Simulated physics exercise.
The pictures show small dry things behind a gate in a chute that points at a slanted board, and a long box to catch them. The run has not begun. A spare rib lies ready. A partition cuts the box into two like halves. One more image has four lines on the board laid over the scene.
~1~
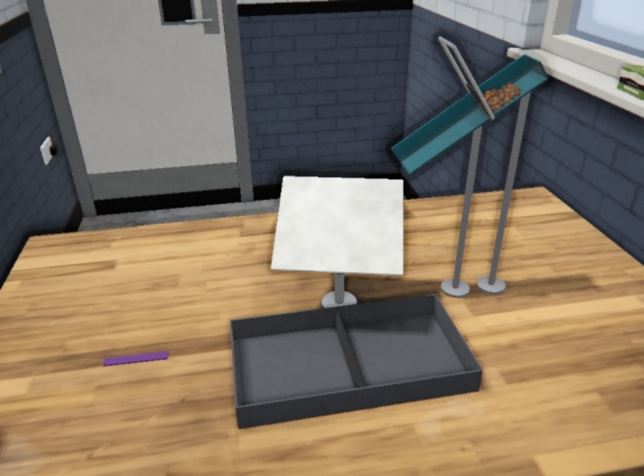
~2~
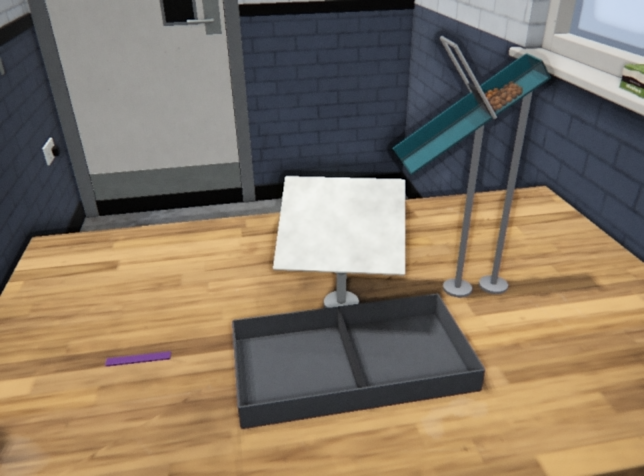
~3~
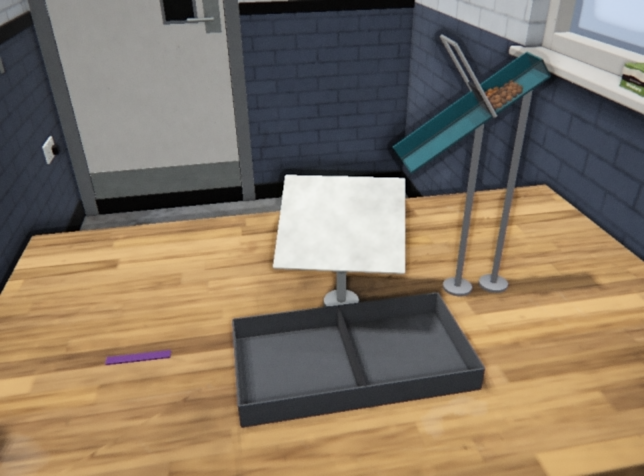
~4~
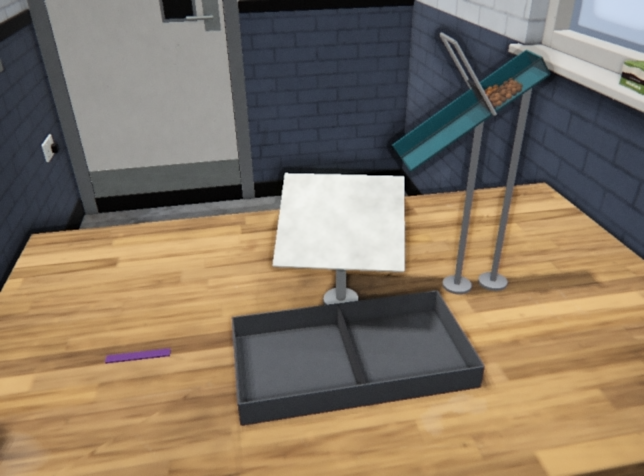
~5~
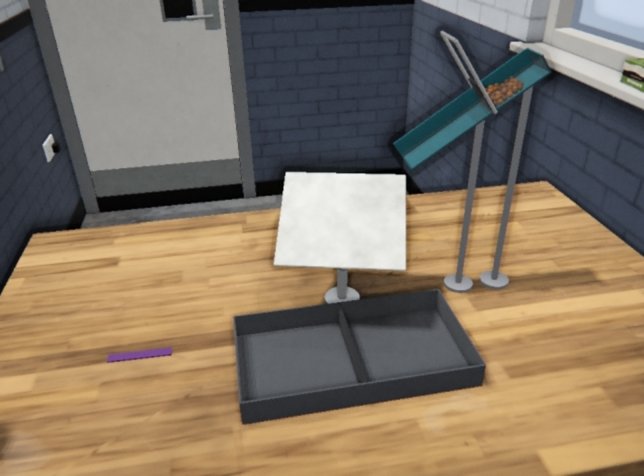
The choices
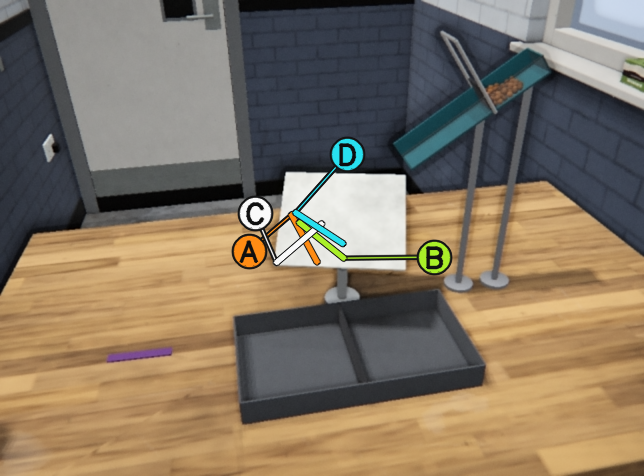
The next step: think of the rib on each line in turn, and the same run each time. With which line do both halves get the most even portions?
Best: D.
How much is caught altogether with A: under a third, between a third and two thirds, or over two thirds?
It is over two thirds.
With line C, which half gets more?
Left.
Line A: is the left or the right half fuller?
The left half.
On the marked copy, line A from (291, 214) to (317, 262); line B from (299, 222) to (343, 258); line C from (321, 223) to (276, 262); line D from (295, 212) to (342, 243).
Choosing A, of what is caught, almost all in the left half, about a tenth in the right.
Choosing B, of what is caught, about a tenth in the left half, almost all in the right.
Choosing C, of what is caught, almost all in the left half, just a few in the right.
Choosing D, of what is caught, roughly a third in the left half, roughly two thirds in the right.
